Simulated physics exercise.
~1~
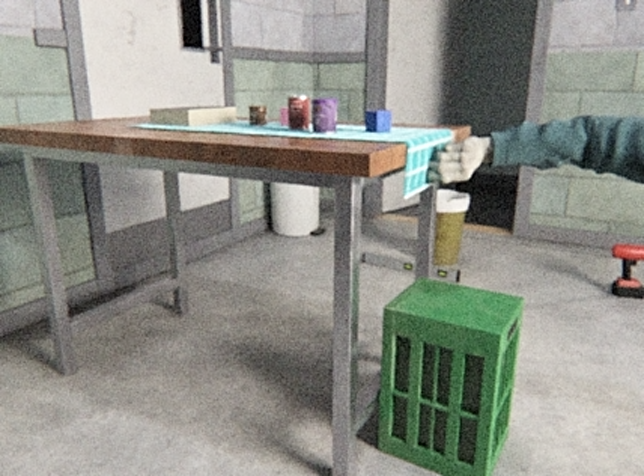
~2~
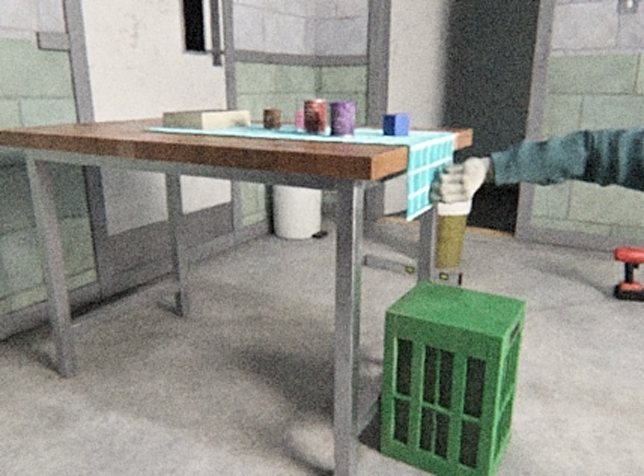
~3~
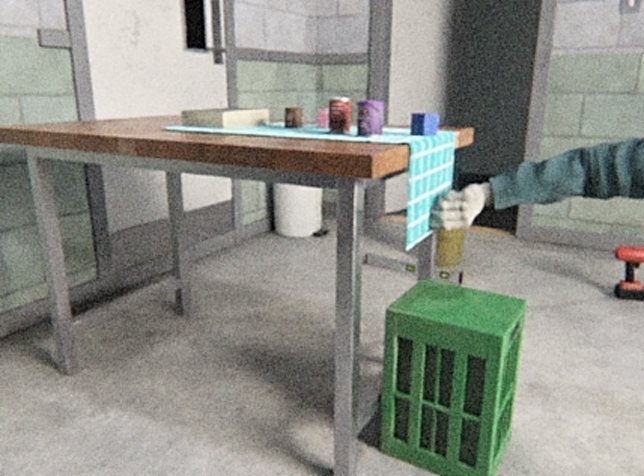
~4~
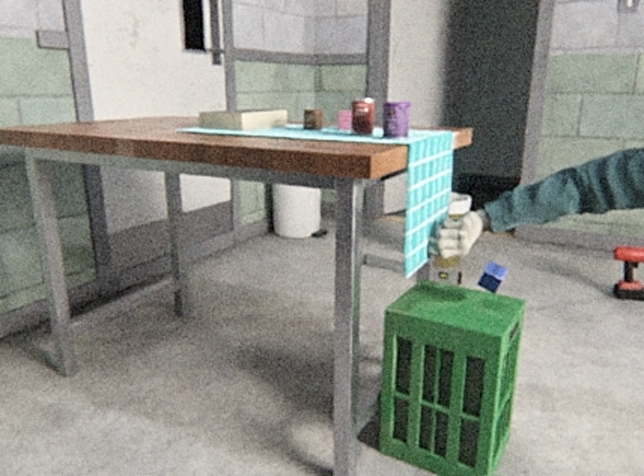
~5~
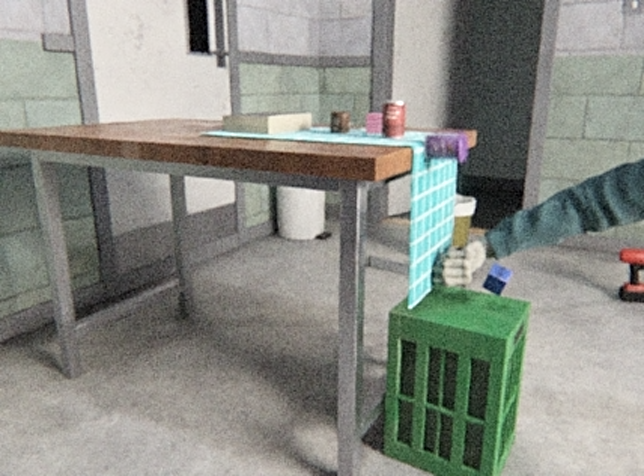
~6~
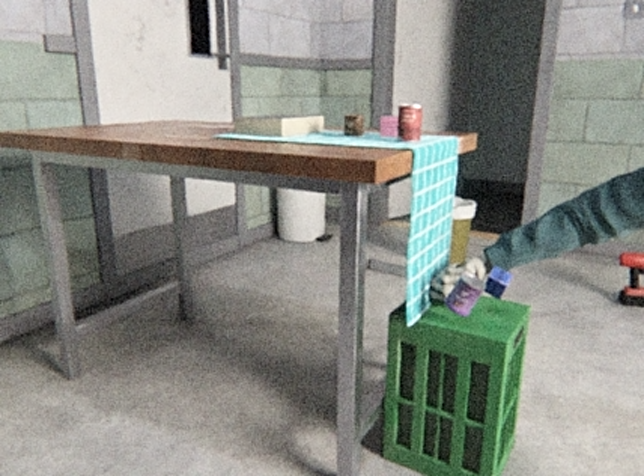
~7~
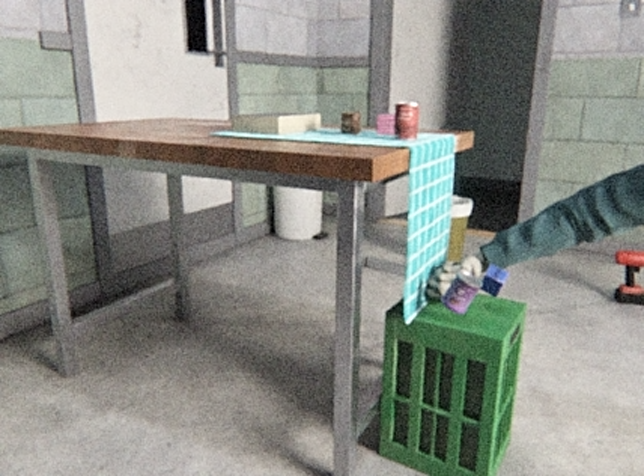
Gloved hand drawing a turquoise cloth down off a workbench, blue cube then purple can dropping onto green crate, others staying up.
